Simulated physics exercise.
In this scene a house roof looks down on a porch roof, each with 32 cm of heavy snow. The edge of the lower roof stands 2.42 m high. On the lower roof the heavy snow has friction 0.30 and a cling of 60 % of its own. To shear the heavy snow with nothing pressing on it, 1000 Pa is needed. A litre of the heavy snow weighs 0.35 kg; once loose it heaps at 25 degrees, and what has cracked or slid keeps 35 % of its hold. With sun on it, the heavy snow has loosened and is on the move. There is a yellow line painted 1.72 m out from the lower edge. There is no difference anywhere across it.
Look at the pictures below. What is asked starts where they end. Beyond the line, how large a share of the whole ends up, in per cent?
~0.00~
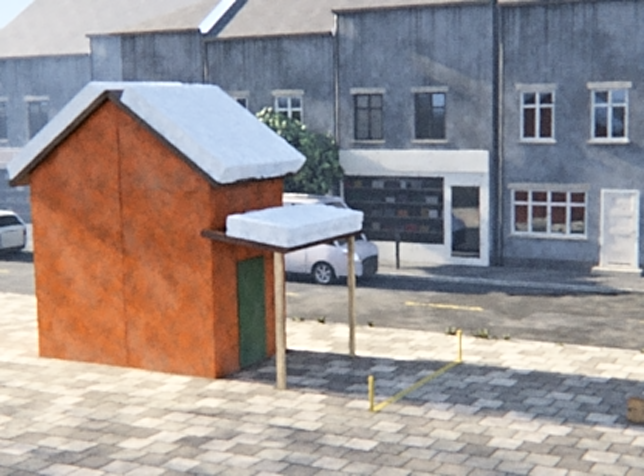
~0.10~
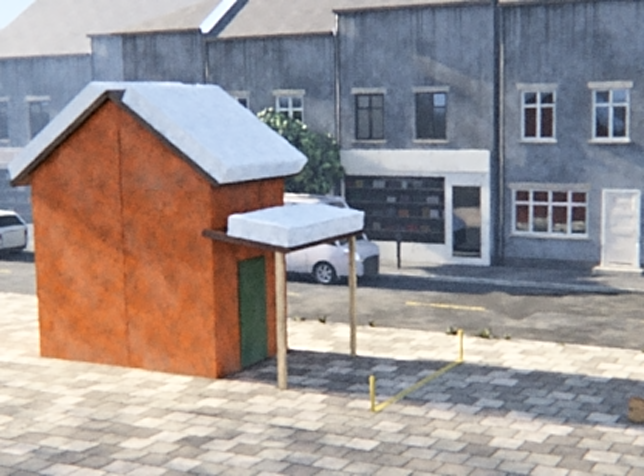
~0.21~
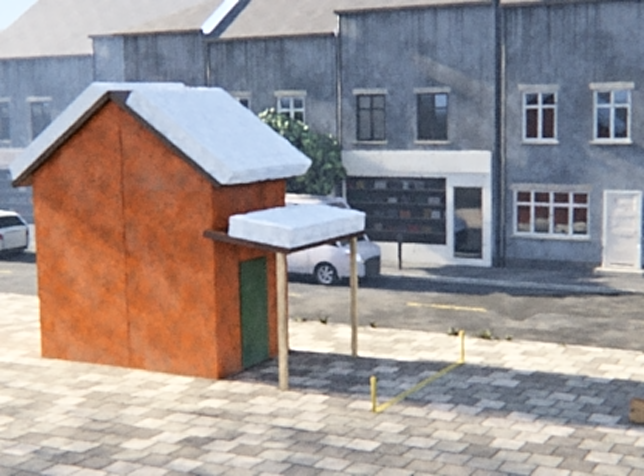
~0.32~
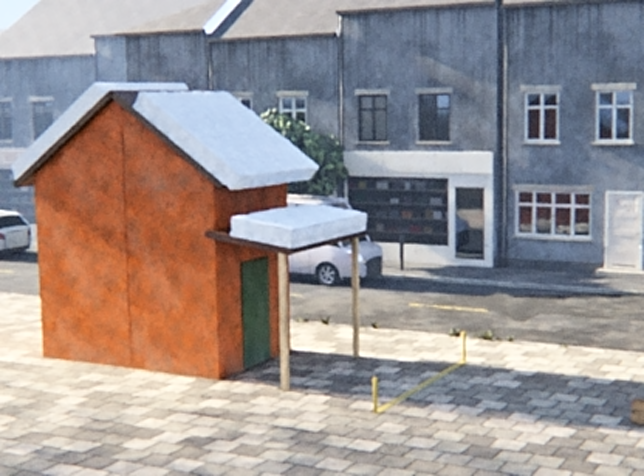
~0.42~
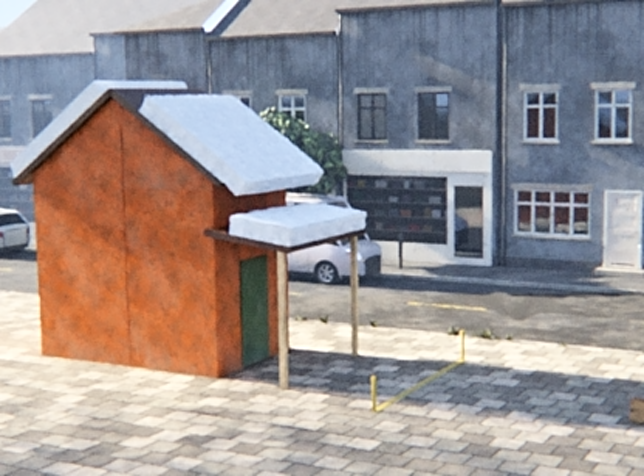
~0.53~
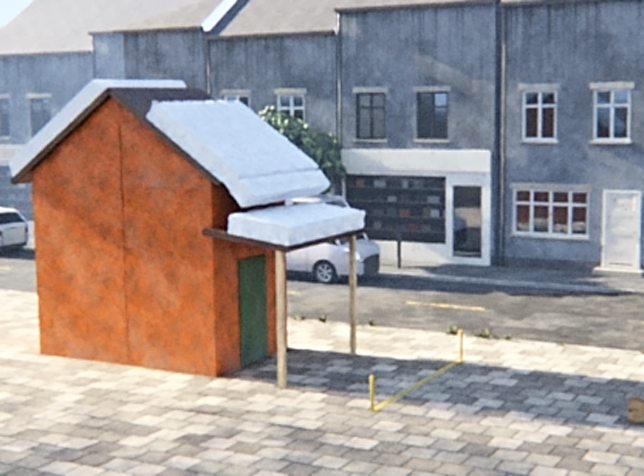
Roughly 28 per cent.
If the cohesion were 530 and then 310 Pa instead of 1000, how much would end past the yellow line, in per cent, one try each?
The answers, in order, are 40 % and 45 %.
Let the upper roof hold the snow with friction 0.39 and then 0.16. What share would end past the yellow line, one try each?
I'd expect around 2 percent, then around 20 percent.
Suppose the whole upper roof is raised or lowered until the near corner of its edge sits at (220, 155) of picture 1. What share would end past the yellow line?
I'd put it at close to 50 percent.
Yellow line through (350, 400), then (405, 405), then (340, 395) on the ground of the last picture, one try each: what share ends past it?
45 %, 22 %, 55 %.
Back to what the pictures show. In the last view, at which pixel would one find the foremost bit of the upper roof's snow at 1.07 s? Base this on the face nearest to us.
Look roughly at (315, 233).
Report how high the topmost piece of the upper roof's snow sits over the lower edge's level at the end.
About 0.5 m above the lower edge.
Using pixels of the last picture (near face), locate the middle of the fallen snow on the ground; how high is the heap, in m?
(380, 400), 0.4 m.
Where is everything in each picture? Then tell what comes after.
The first picture shows front end of the heavy snow at (219, 170).
The second picture shows front end of the heavy snow at (221, 171), its middle shifted 2.3 cm.
The third picture shows front end of the heavy snow at (225, 174), its middle shifted 9.6 cm, 4 % of it past the upper edge, in one piece.
The fourth picture shows front end of the heavy snow at (232, 179), its middle shifted 22 cm, 9 % of it past the upper edge, in one piece.
The fifth picture shows front end of the heavy snow at (238, 176), its middle shifted 39 cm, 16 % of it past the upper edge, in one piece.
The sixth picture shows front end of the heavy snow at (246, 190), its middle shifted 62 cm, 26 % of it past the upper edge, cracking.
By 1.07 s, none is below the lower edge and 0 % is past the line.
By 1.71 s, 54 % is below the lower edge and 6 % is past the line.
By 2.36 s, 66 % is below the lower edge and 28 % is past the line.
By 3.00 s, 66 % is below the lower edge and 28 % is past the line.
By 3.10 s, at the end, 66 % is below the lower edge and 28 % is past the line.
